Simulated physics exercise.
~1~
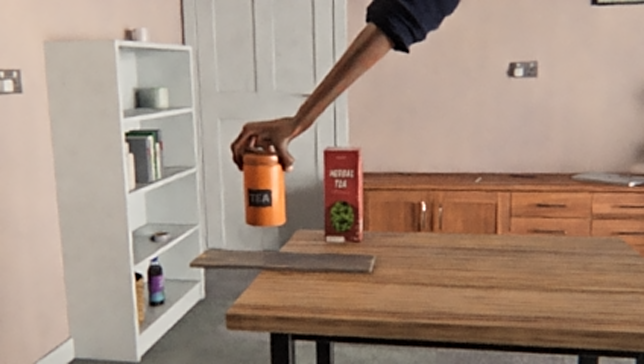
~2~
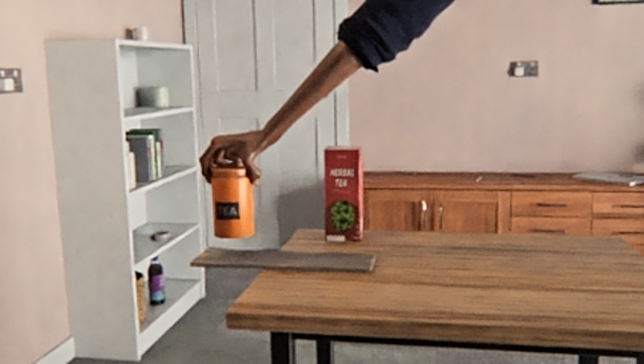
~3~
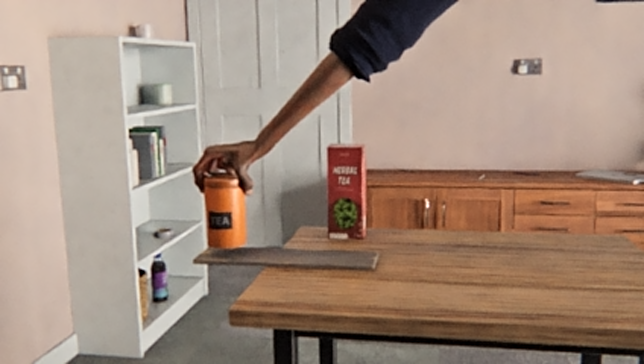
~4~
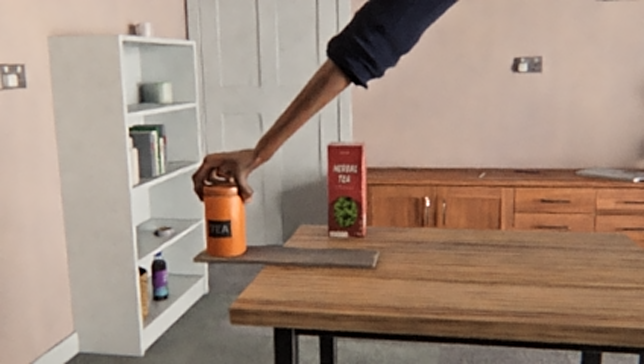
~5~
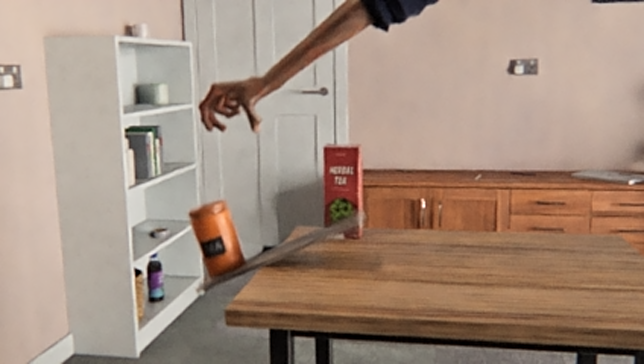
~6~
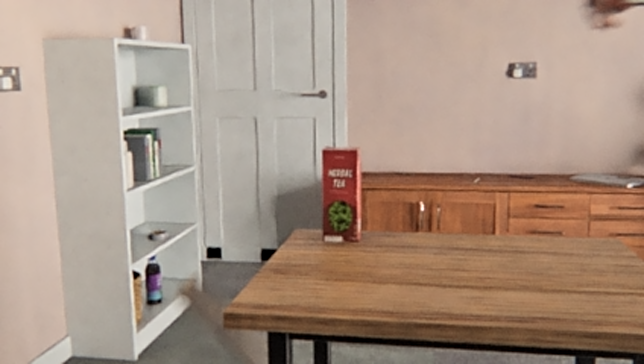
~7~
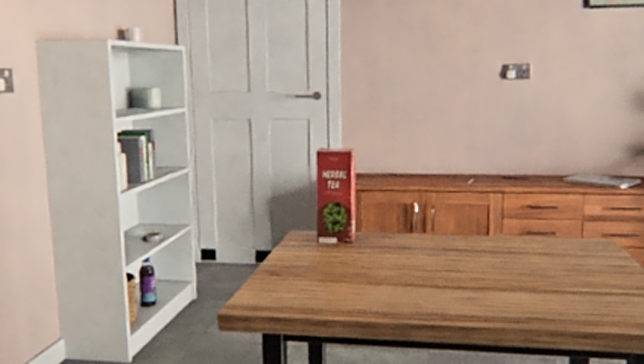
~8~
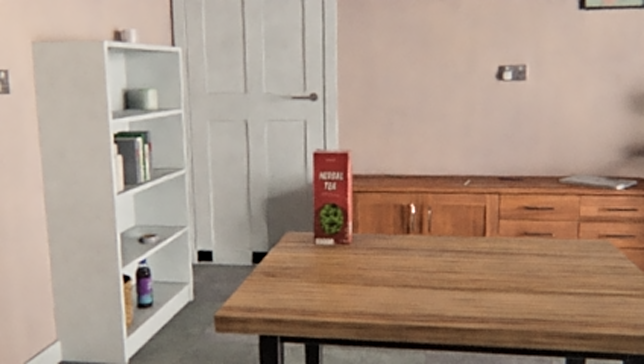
A hand sets an orange jar on the overhanging grey plank, and both tip off the table.
